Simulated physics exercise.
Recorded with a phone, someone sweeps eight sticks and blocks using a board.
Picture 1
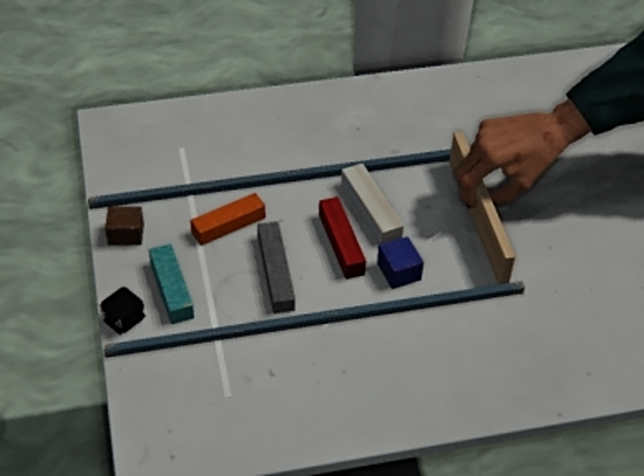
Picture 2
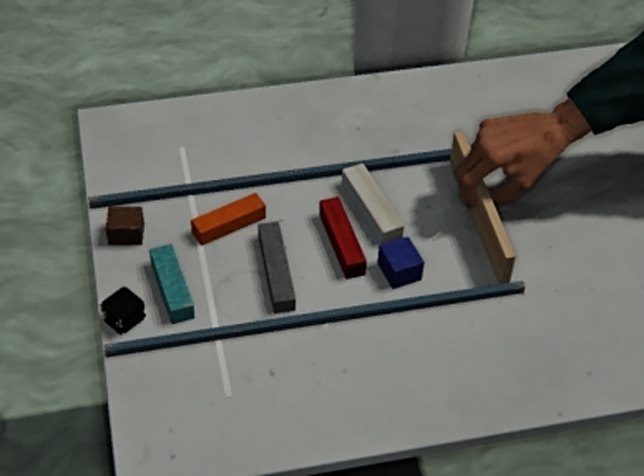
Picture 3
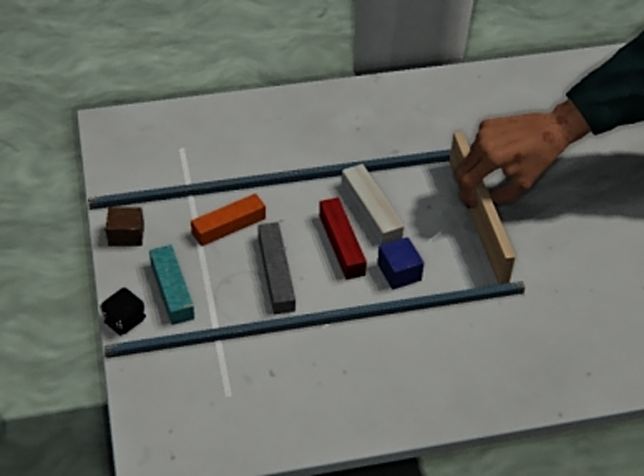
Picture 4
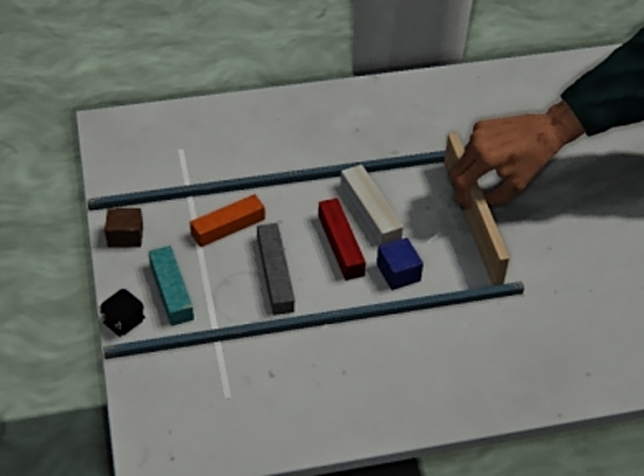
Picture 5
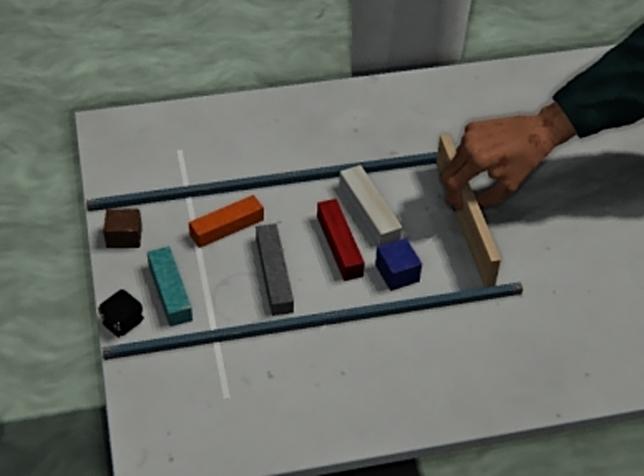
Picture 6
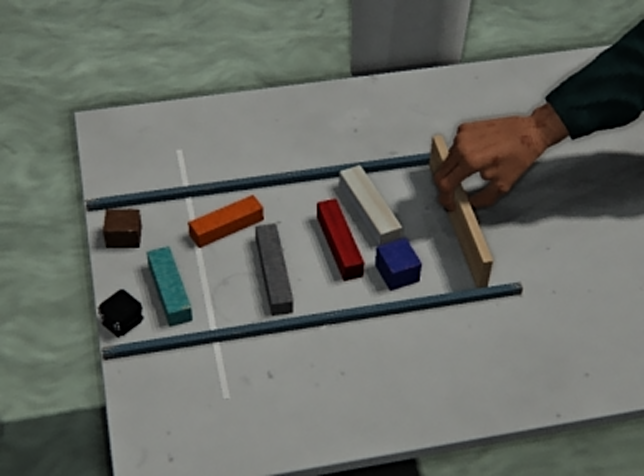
A wooden board held upright by a hand stays nearly still at first, then slides slightly left between two dark rails toward eight scattered coloured sticks and blocks, which remain in place without being touched.
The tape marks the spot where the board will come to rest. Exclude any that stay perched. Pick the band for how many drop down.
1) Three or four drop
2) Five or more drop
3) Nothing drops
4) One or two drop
Option 4: One or two drop.
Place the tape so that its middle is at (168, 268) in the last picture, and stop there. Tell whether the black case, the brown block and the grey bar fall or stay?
The black case topples off; the brown block topples off; and the grey bar stays put.
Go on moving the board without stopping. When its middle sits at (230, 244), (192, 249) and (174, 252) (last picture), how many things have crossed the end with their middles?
It comes out as 0, then 1, then 3.
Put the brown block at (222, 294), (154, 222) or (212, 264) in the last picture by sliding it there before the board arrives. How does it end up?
Result per try, in order: Not toppled; not toppled; not toppled.
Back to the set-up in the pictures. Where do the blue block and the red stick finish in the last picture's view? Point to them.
The blue block at (191, 294), the red stick at (161, 264).
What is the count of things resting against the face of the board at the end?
The count comes out at 2.
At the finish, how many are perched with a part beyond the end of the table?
Things overhanging at the end: 1.
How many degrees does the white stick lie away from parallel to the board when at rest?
I'd say it's about 0° out of line.
Soon after, none off yet; black case at rest near (122, 314); brown block at rest near (123, 228); turquoise bar at rest near (169, 286).
After that, none off yet; black case at rest near (119, 314); brown block moving near (119, 229); turquoise bar displaced a little near (154, 287).
In the end, the number that fall off is one or two; gone, black case.
